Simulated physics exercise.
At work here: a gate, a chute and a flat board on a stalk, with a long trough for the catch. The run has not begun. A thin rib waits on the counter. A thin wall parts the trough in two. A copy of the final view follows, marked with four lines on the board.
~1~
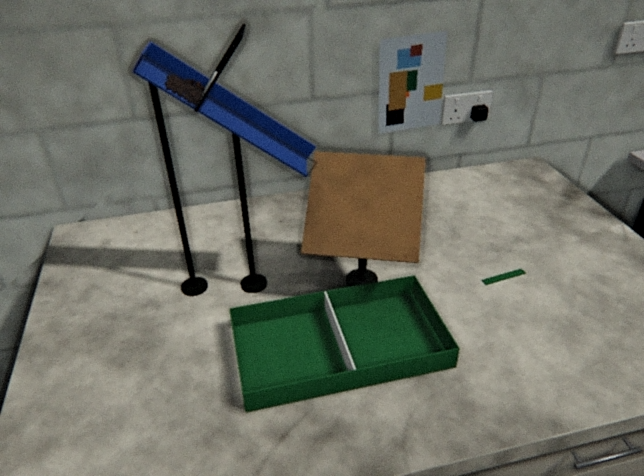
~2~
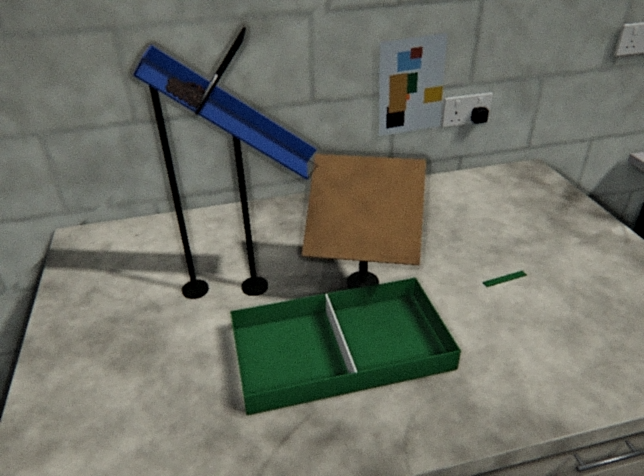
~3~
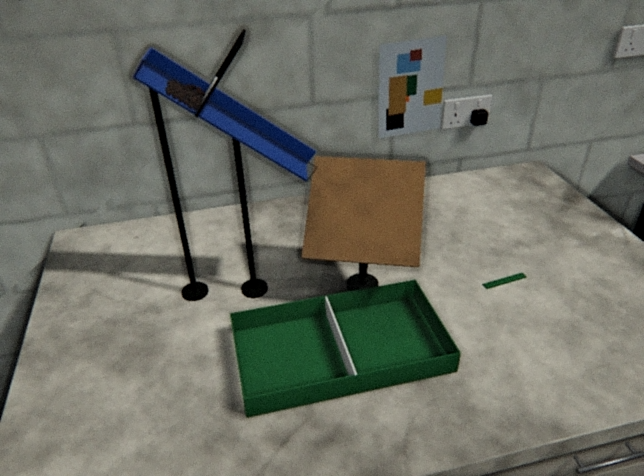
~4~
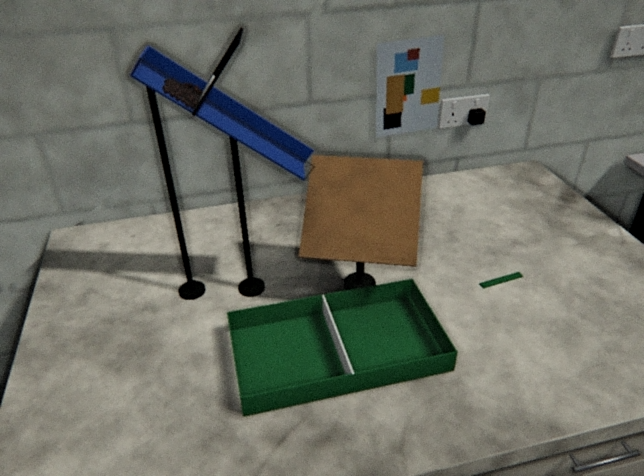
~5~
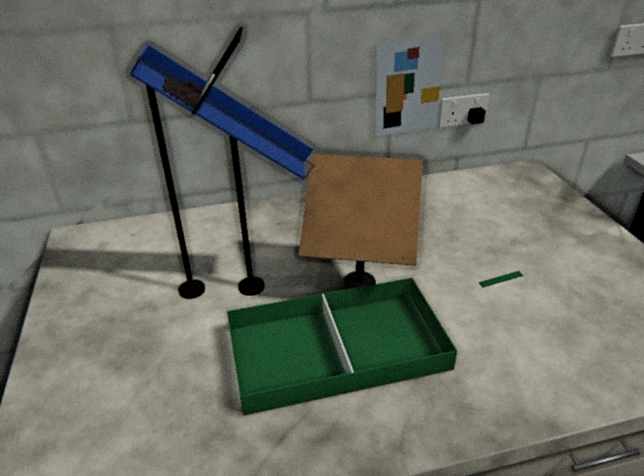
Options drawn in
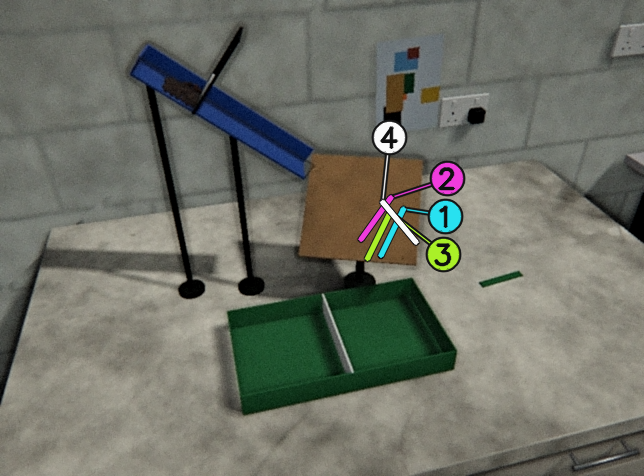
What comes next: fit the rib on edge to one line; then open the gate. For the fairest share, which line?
2.
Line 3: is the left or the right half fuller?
Right.
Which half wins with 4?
More lands on the right.
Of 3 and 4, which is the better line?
It is 3.
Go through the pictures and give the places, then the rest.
In the first frame, load behind the gate (188, 85), chocolate balls; lip of the chute (306, 168), sloping fairly steeply.
In the second frame, middle of the board (365, 207), tilted fairly steeply; middle of its low edge (360, 260); of its high edge (370, 157).
In the third frame, front corners of the trough (244, 399) and (460, 353); front end of its middle wall (356, 375); gate still shut (212, 86).
In the fourth frame, middle of the load (186, 89); lip (304, 172).
In the fifth frame, middle of the load (186, 88); lip (304, 171).
On the marked copy, line 1 from (403, 209) to (380, 255); line 2 from (390, 197) to (361, 239); line 3 from (390, 212) to (367, 258); line 4 from (382, 202) to (416, 242).
If 1 is chosen, of what is caught, just a few in the left half, almost all in the right.
If 2 is chosen, of what is caught, roughly a third in the left half, roughly two thirds in the right.
If 3 is chosen, of what is caught, roughly a quarter in the left half, the larger part in the right.
If 4 is chosen, of what is caught, not one piece in the left half, every piece in the right.
